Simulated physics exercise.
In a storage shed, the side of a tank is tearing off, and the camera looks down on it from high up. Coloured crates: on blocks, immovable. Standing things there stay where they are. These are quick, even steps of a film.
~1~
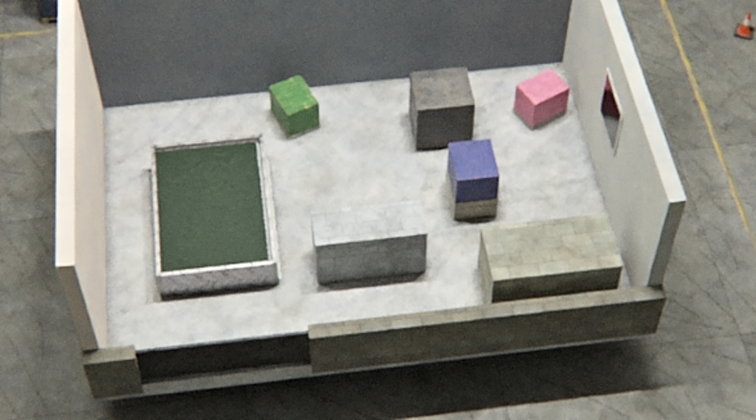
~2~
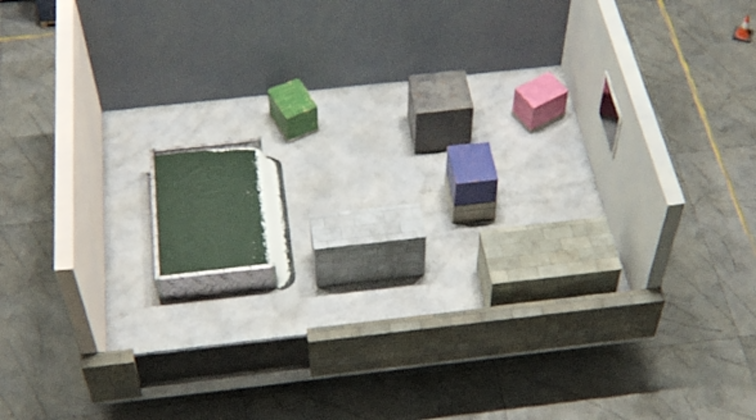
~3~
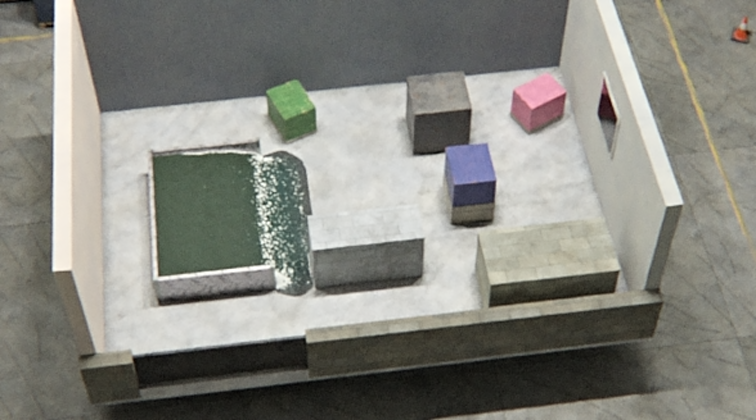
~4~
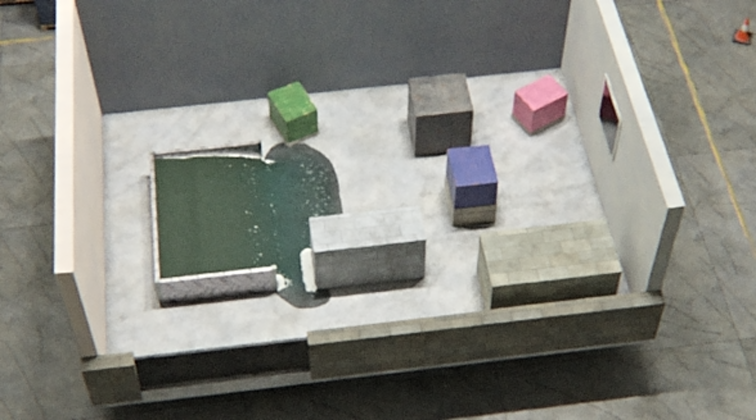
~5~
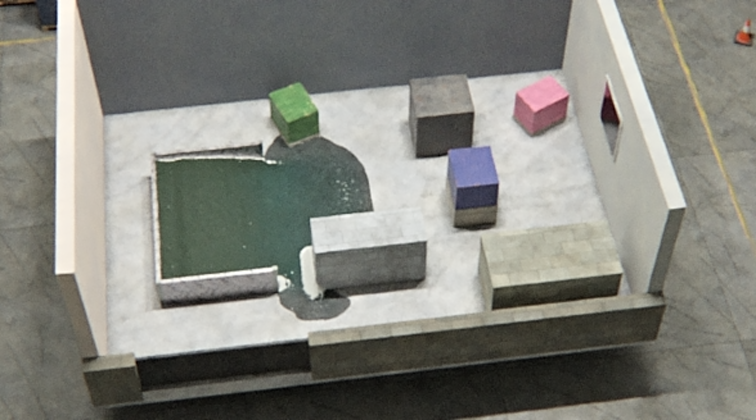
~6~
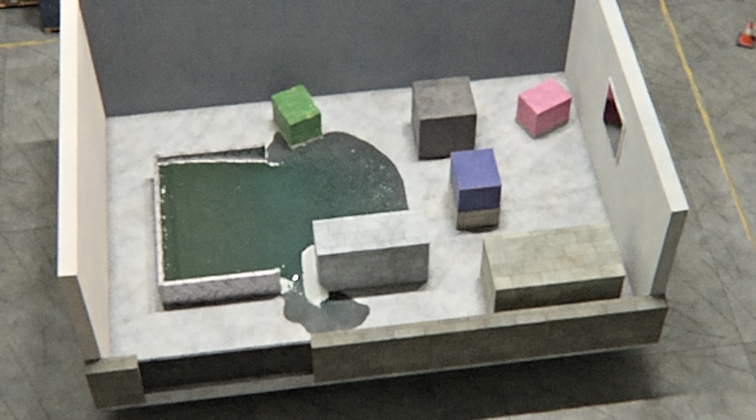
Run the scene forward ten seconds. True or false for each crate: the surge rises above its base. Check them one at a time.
Green crate: True; pink crate: True; blue crate: False.
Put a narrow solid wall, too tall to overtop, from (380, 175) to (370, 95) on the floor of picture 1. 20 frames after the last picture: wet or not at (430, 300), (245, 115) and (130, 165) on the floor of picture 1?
The first point comes out inundated, the next inundated, the last unwetted.
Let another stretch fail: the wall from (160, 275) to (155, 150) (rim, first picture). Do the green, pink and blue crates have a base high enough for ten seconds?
Green: Flooded, pink: Clear, blue: Clear.
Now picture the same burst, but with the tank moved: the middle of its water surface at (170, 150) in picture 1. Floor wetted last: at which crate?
The one in pink comes last.
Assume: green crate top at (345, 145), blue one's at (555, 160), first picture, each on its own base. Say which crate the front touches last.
Answer: The pink-painted one.
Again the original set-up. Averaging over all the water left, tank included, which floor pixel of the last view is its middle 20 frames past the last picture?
I'd say around (381, 211).
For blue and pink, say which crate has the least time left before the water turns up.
The blue one, I say.
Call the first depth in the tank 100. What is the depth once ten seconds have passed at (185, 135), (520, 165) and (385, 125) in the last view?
In that order: 4, 16 and 14 per cent.
A moment on, water covers 35 % of the floor; the green crate water round its plinth, the pink crate not reached, the blue crate water round its plinth.
Next, water covers 50 % of the floor; the green crate water round its plinth, the pink crate water round its plinth, the blue crate water round its plinth.
Then, water covers 75 % of the floor; the green crate water round its plinth, the pink crate water round its plinth, the blue crate water round its plinth.
Later, water covers 90 % of the floor; the green crate water round its plinth, the pink crate water round its plinth, the blue crate water round its plinth.
In the end, water covers 100 % of the floor; the green crate was topped, the pink crate was topped, the blue crate stayed above the water.
